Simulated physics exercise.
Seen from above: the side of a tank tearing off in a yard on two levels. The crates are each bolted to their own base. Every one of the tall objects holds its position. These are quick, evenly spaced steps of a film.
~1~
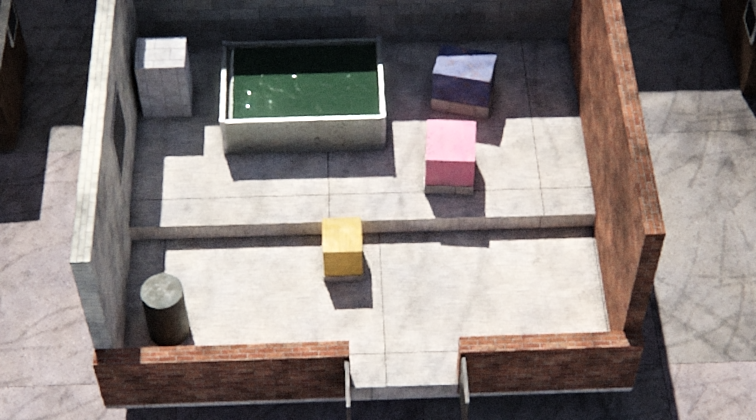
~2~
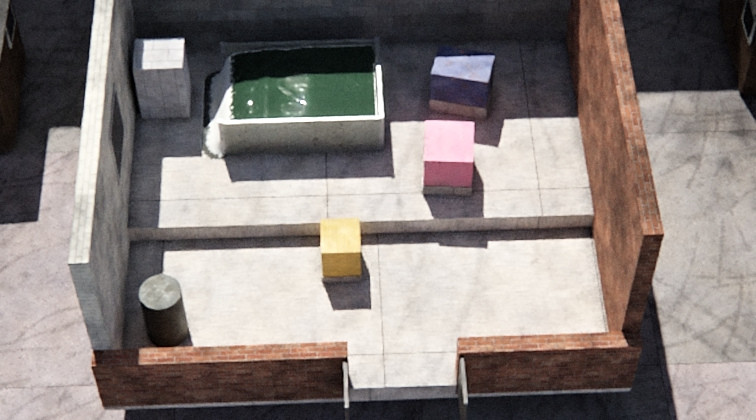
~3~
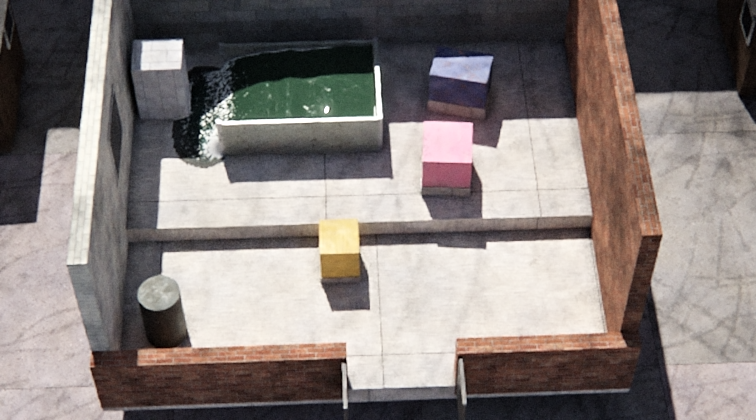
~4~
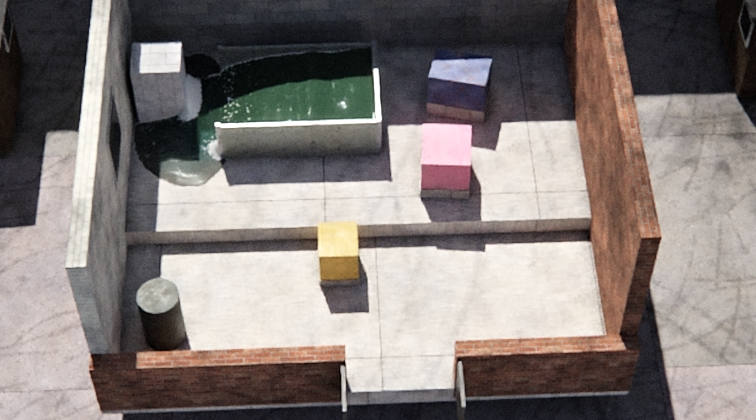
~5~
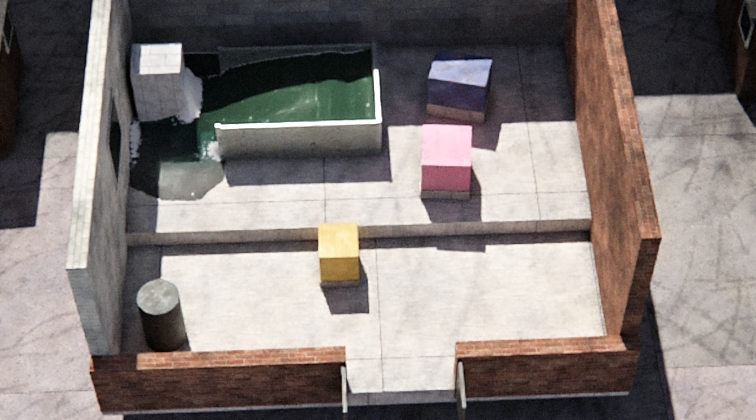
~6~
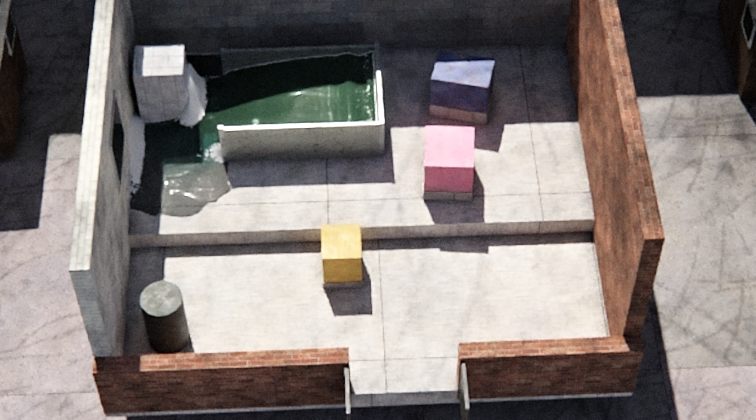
A walled concrete yard on two levels, brick on the right and along the front, is seen from high above by a nearly still camera. A tank of dark green water stands at the upper left beside a pale block, with purple and pink boxes to its right, a yellow box and grey cylinder below. Water bursts from the tank's left side, surges around the block, reaches the left wall and spreads forward across the upper floor.
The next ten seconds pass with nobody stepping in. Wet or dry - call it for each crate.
Calls: Pink crate - dry; yellow crate - dry; blue crate - dry.
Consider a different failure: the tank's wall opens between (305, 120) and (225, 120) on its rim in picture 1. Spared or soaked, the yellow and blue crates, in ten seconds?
In that case the yellow crate is flooded and the blue crate is never flooded.
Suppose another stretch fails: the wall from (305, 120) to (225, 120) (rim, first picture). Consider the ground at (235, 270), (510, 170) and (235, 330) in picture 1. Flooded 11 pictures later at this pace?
First: Reached by the flood. Second: Spared by the leak. Third: Reached by the flood.
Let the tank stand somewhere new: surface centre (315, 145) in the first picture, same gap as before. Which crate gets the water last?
Pink crate.
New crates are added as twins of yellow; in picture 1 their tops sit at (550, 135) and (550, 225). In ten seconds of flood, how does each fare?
Crate one avoids the flood; crate two is touched by the flood.
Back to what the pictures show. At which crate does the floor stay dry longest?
Easy - the pink crate.
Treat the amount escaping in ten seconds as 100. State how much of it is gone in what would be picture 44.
About 50 per cent.
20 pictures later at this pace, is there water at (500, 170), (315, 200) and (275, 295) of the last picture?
Taking the three spots one by one, I'd call them clear, clear and drenched.
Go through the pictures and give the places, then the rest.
The first picture shows the water tank at (302, 83) is whole and still.
In the second picture, water pours out at (226, 106) and has run to a hidden place.
In the third picture, the front is at (198, 72), out from the gap at (225, 108).
In the fourth picture, the front is at a hidden place, out from the gap at (224, 111).
In the fifth picture, the front is at a hidden place, out from the gap at (224, 113).
In the sixth picture, water pours out at (227, 114) and has run to (131, 202).
A moment on, water covers 15 % of the floor; the pink crate not reached, the yellow crate not reached, the blue crate not reached.
Next, water covers 25 % of the floor; the pink crate not reached, the yellow crate not reached, the blue crate not reached.
Then, water covers 40 % of the floor; the pink crate not reached, the yellow crate not reached, the blue crate water round its plinth.
Later, water covers 75 % of the floor; the pink crate not reached, the yellow crate water round its plinth, the blue crate water round its plinth.
In the end, water covers 80 % of the floor; the pink crate stayed above the water, the yellow crate stayed above the water, the blue crate stayed above the water.
